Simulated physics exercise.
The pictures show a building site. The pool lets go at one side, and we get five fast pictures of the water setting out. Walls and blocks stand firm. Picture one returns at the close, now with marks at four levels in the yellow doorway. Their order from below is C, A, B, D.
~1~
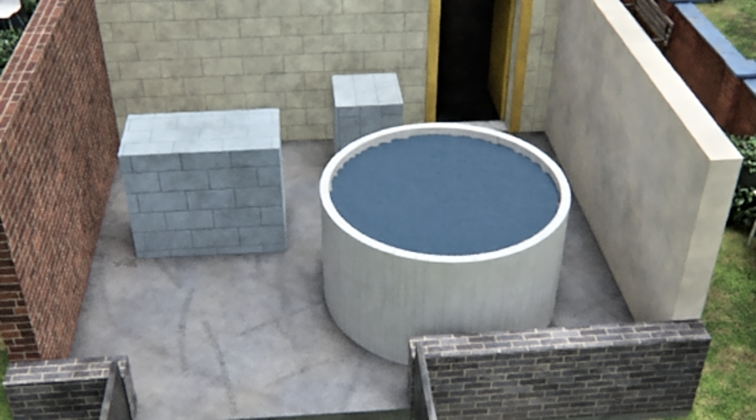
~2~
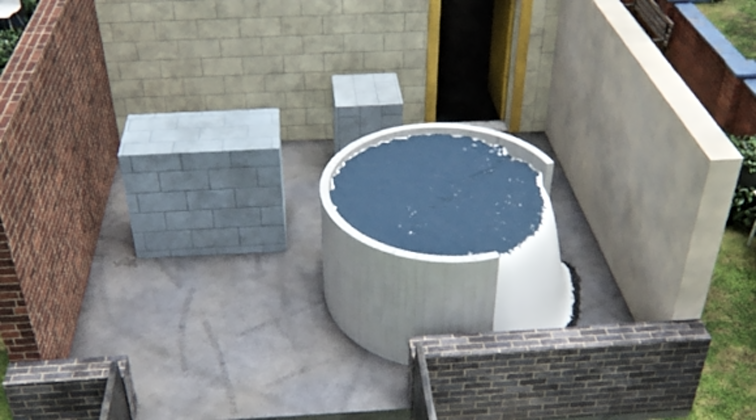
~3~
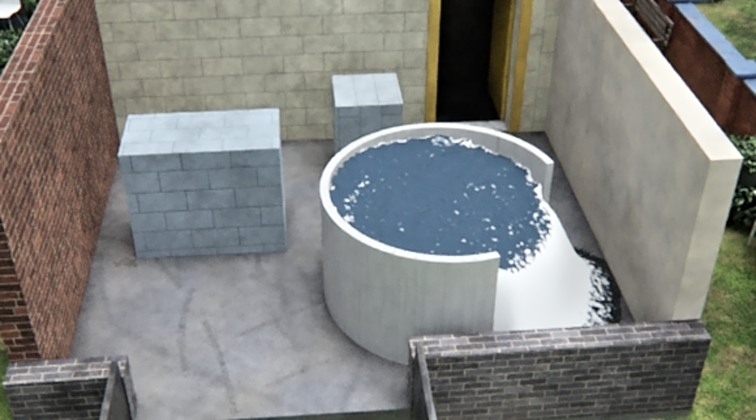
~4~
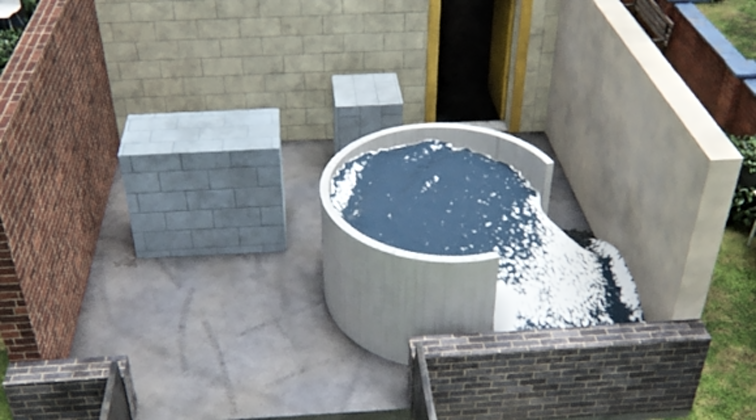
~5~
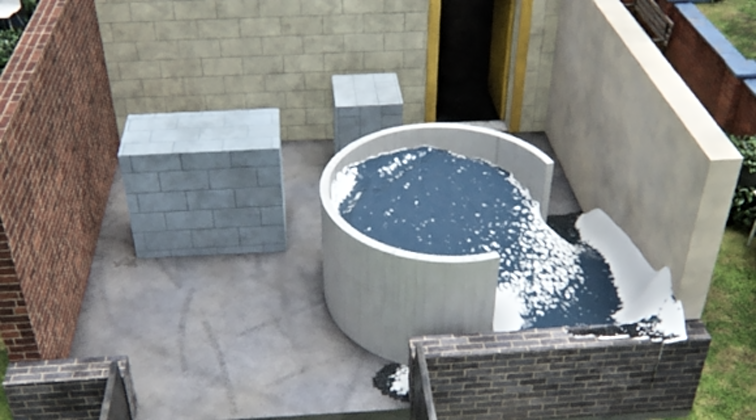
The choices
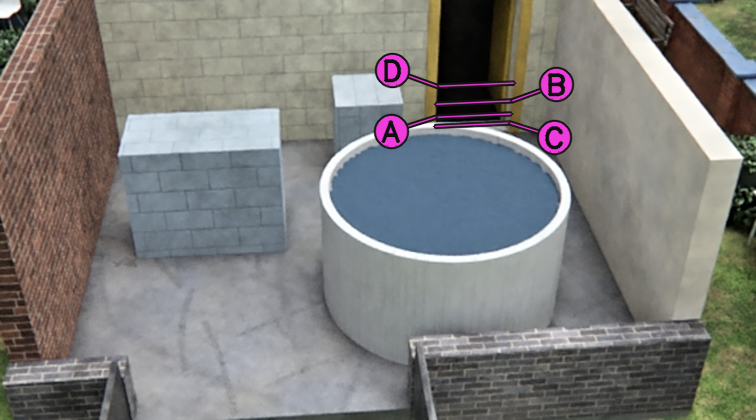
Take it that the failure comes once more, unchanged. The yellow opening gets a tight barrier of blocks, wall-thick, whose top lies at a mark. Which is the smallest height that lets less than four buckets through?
That is height B.
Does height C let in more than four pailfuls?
Yes, it does.
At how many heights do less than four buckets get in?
Two.
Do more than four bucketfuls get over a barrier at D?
No.
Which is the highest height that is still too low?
Height A.
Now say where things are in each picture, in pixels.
Water in the pool at rest, its middle at (444, 193); foot of the yellow doorway at (472, 133); open gate at (269, 341), in the first picture.
In the second picture, 3 % of the ground under water, visible out to (562, 271).
In the third picture, 8 % of the ground under water, visible out to (587, 257).
In the fourth picture, 11 % of the ground under water, visible out to (596, 238).
In the fifth picture, 14 % of the ground under water, visible out to (585, 214).
In magenta, A at (473, 115); B at (474, 102); C at (472, 124); D at (475, 84); from the bottom up C, A, B, D.
With A, some 15 bucketfuls get in.
With B, a bucket or two gets in.
With C, dozens of bucketfuls pour in.
With D, nothing gets over.
